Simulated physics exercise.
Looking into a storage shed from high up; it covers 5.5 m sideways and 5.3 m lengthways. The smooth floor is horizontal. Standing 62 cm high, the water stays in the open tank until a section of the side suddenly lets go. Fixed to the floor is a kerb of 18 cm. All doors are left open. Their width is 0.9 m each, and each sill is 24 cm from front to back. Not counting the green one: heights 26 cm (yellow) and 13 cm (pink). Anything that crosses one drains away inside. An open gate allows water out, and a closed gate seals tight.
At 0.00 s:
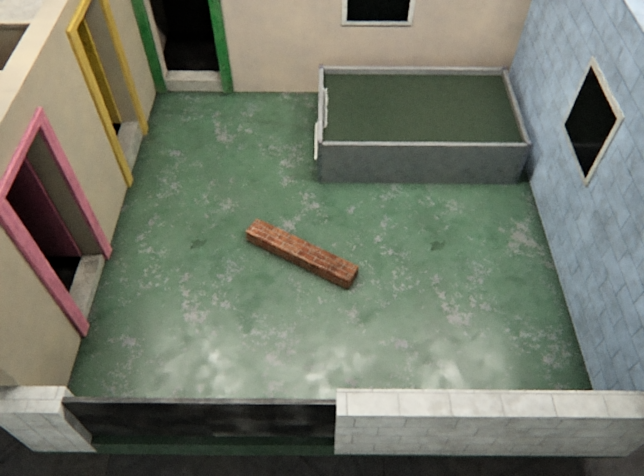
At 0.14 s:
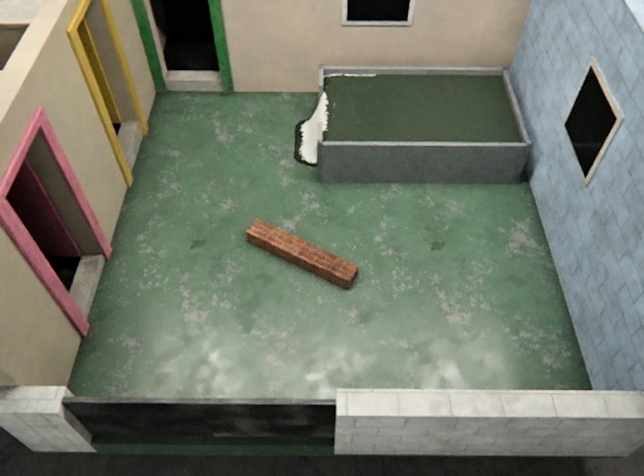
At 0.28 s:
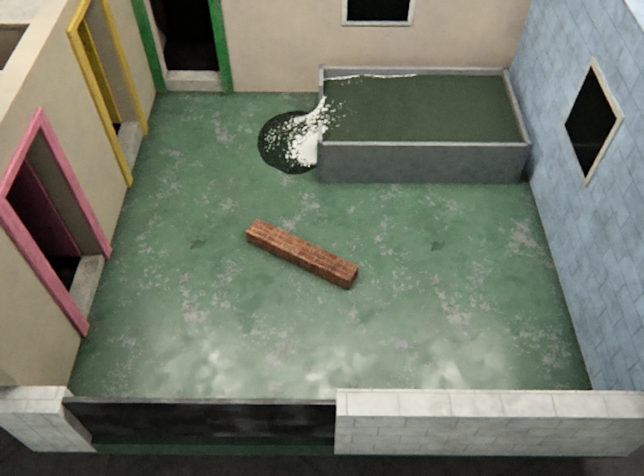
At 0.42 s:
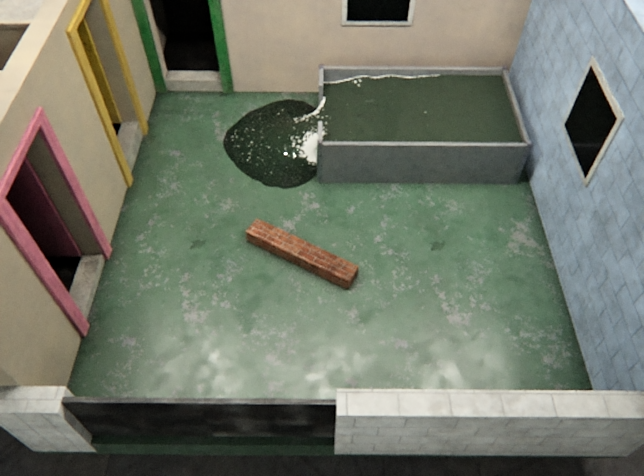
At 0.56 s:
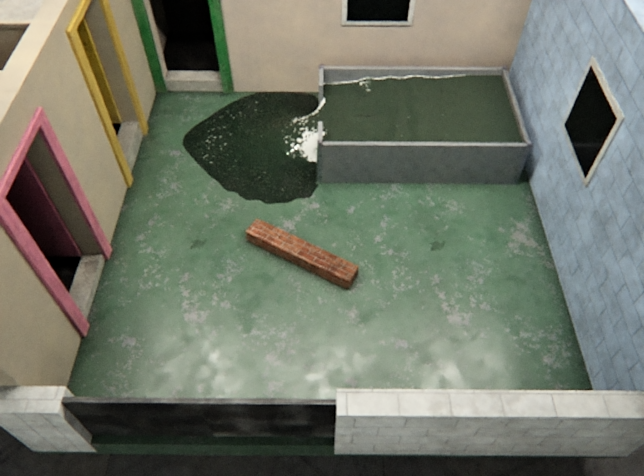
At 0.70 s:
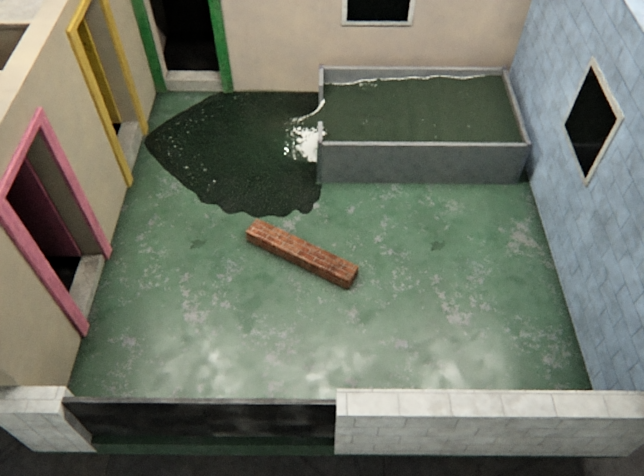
Dark water poured out of the left side of an open gray tank in a roofless room, splashing white, then spread left and forward across the green floor, while a brick-colored block lay still.
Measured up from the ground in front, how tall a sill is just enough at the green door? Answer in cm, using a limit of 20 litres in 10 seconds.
It needs to be about 23 cm tall.
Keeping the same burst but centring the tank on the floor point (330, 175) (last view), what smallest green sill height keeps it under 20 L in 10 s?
Then roughly 25 cm.
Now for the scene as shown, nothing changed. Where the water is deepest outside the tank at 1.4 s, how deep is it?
Up to some 38 centimetres, I'd say.
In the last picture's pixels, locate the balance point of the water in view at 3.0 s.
(320, 155) or so.
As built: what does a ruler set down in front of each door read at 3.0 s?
Reading in centimetres: Yellow = 26, green = 26, pink = 11.
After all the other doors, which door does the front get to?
It's the pink one.
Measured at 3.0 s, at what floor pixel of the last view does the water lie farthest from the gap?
(58, 419).
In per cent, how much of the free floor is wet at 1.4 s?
Close to 30 per cent of it is wet.
After 1.4 s water covers 30 % of the floor, deepest (38 cm) near (155, 101); 15 cm at the green door, 0 litres in over its 21 cm sill.
After 3.0 s water covers 40 % of the floor, deepest (28 cm) near (180, 94); 26 cm at the green door, 21 litres in over its 21 cm sill.
After 10.0 s water covers 95 % of the floor, deepest (19 cm) near (517, 160); 9 cm at the green door, 29 litres in over its 21 cm sill.
At the green door as built, the water arrived by 0.9 s and peaked near 28 cm at 2.6 s.
With a sill of 20 cm, 36 litres would have come in within the 10 s; with 27 cm, 6 litres. So under 20 litres takes about 23 cm.
